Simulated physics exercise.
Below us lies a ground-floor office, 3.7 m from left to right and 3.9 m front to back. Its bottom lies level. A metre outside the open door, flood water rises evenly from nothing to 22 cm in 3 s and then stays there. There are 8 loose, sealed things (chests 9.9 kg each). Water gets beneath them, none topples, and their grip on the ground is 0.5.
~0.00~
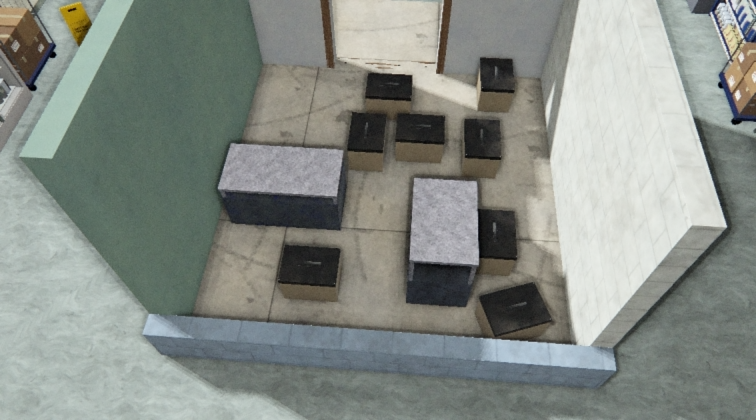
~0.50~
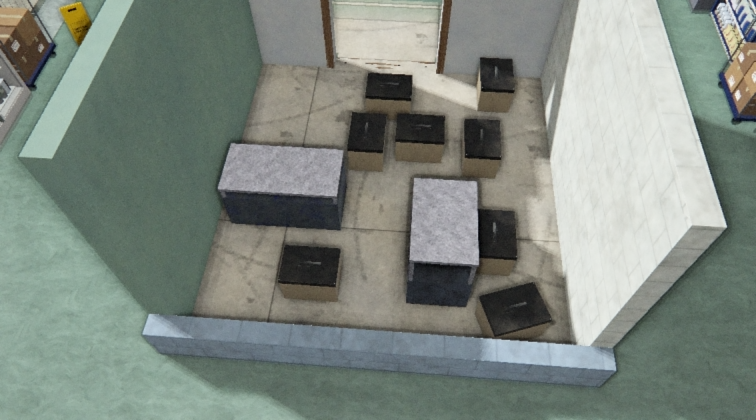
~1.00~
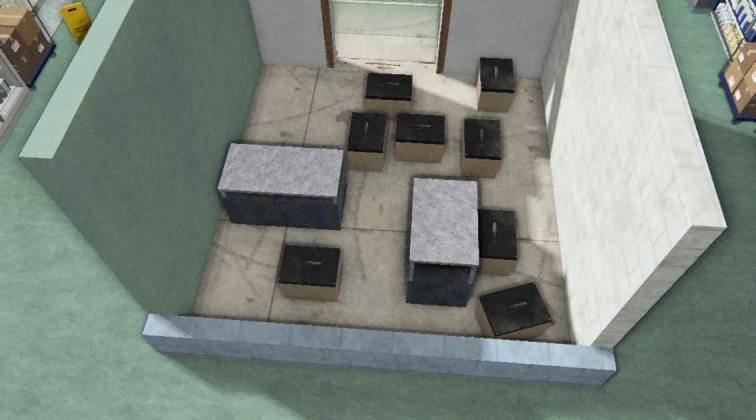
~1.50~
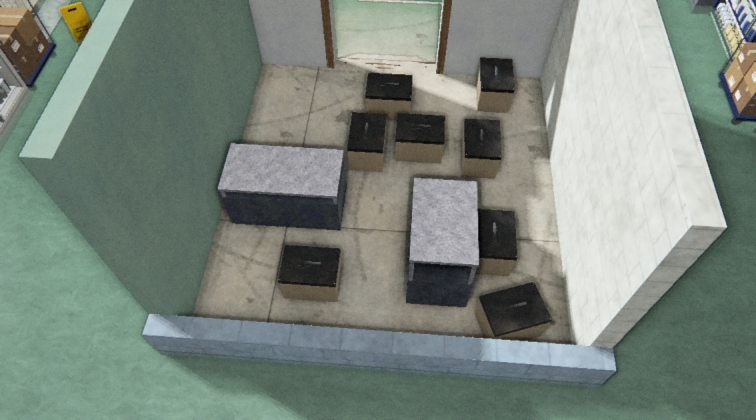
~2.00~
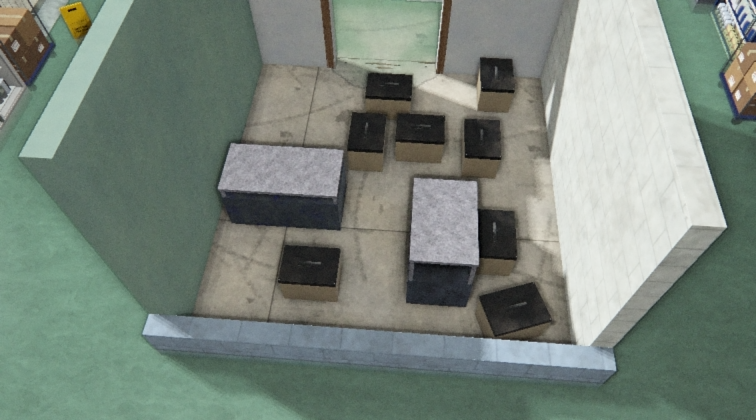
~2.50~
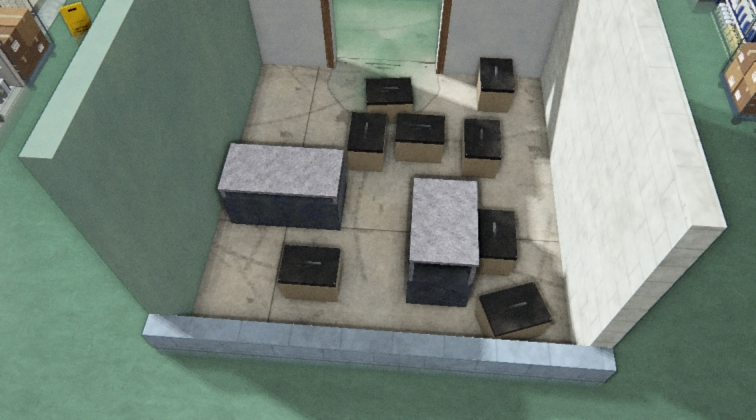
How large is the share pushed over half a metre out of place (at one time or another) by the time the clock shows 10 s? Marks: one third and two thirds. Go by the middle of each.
It is two thirds or more.
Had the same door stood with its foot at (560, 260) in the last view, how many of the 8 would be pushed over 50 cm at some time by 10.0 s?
In that case 7 of them.
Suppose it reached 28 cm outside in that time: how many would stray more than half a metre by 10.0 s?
In that case 6 of them.
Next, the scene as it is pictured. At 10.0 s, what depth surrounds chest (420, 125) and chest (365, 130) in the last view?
About 15 and 14 cm.
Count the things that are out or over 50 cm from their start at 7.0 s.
I count 4.
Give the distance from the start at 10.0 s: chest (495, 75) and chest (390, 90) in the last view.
In turn: 60 cm, 120 cm.
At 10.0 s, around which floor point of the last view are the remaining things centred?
Around (435, 228).
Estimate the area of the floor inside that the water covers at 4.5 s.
Some 7.5 m2.
After 3.5 s 0 of 8 are over 50 cm from their spots; 1 afloat.
After 4.5 s 3 of 8 are over 50 cm from their spots; 2 afloat.
After 7.0 s 4 of 8 are over 50 cm from their spots; 7 afloat.
After 10.0 s 6 of 8 are over 50 cm from their spots, and 6 have been at some point; 8 afloat.
